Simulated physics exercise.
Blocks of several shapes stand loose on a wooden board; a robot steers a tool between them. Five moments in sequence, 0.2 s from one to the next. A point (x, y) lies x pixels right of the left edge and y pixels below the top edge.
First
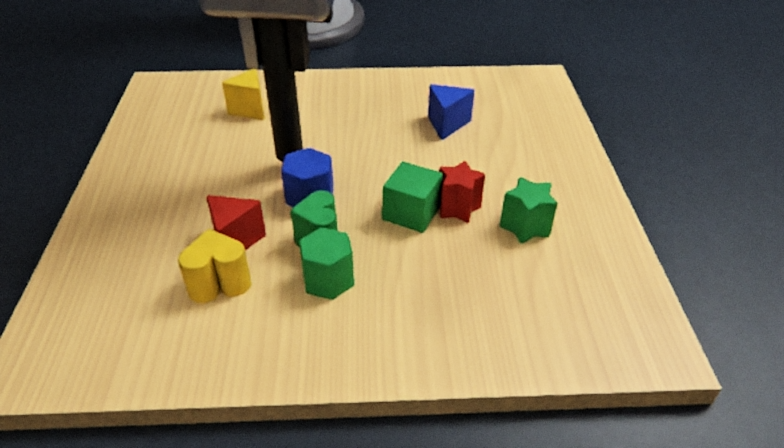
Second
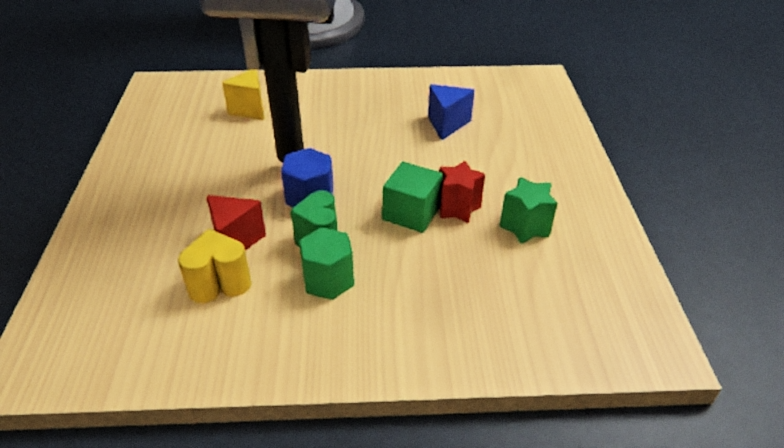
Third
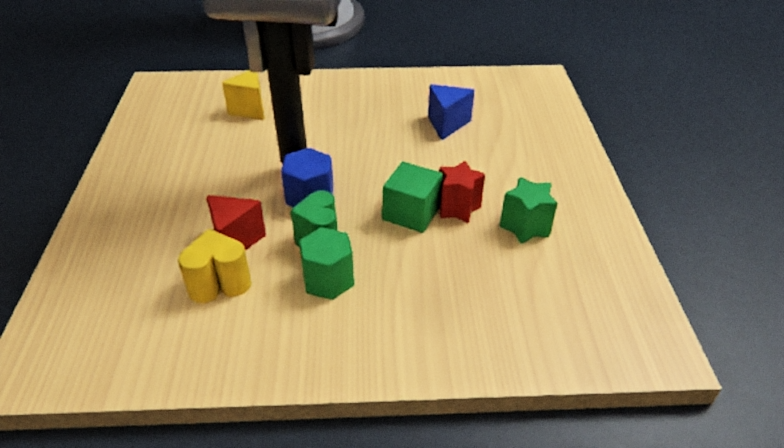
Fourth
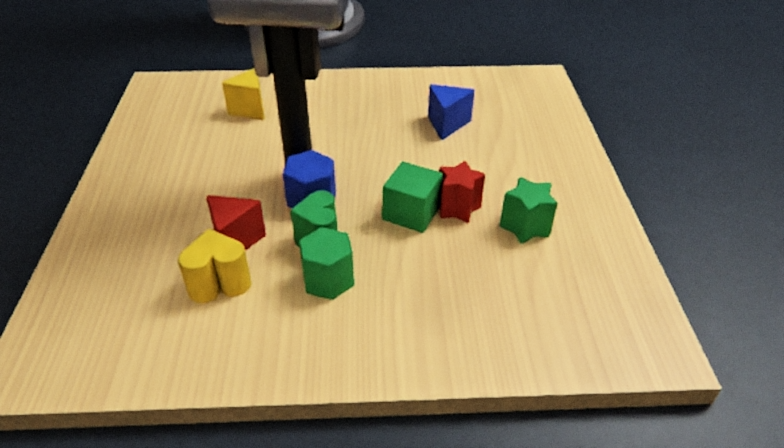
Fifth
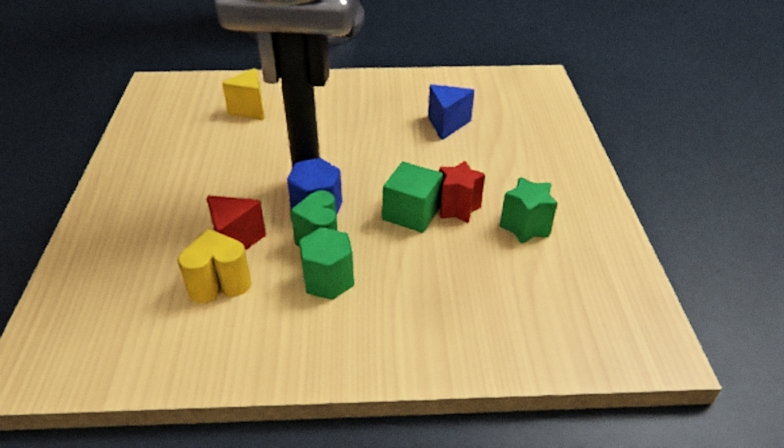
Robot arm with a black tool moving slightly among colourful blocks on a wooden board, nudging a blue hexagonal block a little.
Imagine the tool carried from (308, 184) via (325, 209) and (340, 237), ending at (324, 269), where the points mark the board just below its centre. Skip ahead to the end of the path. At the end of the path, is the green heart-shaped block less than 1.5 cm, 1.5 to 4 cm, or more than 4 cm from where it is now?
The block winds up beyond 4 cm from where it is now.
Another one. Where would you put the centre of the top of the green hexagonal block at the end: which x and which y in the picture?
Its top centre lands on (314, 297).
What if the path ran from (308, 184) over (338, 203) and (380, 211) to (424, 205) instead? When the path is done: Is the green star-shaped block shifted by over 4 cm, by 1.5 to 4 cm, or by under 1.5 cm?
The distance will be below 1.5 cm.
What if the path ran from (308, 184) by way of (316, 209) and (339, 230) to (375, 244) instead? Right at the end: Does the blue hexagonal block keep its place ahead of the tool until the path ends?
Yes
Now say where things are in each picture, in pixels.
Tip of the tool (290, 155), middles of tops, red triangular block (228, 207), blue hexagonal block (306, 162), green heart-shaped block (317, 207), green hexagonal block (325, 245), green four-sided block (413, 179), in the first frame.
Tool (291, 156), nothing pushed, in the second frame.
Tool (294, 159), nothing pushed, in the third frame.
Tool (299, 164), blue hexagonal block (308, 165), in the fourth frame.
Tool (307, 171), red triangular block (228, 207), blue hexagonal block (314, 173), green heart-shaped block (317, 207), green hexagonal block (325, 245), green four-sided block (413, 179), in the fifth frame.
On the path given first. One third of the way, tool (325, 196); blue hexagonal block (341, 198), turned 20° anticlockwise; green heart-shaped block (327, 229), turned 70° clockwise; green hexagonal block (320, 265), turned 35° anticlockwise.
Two thirds of the way, tool (340, 224); blue hexagonal block (373, 220), turned 25° anticlockwise; green heart-shaped block (326, 239), turned 100° clockwise; green hexagonal block (318, 271), turned 40° anticlockwise.
At the end, tool (323, 256); red triangular block unmoved; blue hexagonal block (377, 227), turned 50° anticlockwise; green heart-shaped block (308, 263), turned 85° clockwise; green hexagonal block (314, 297), turned 60° anticlockwise; green four-sided block unmoved.
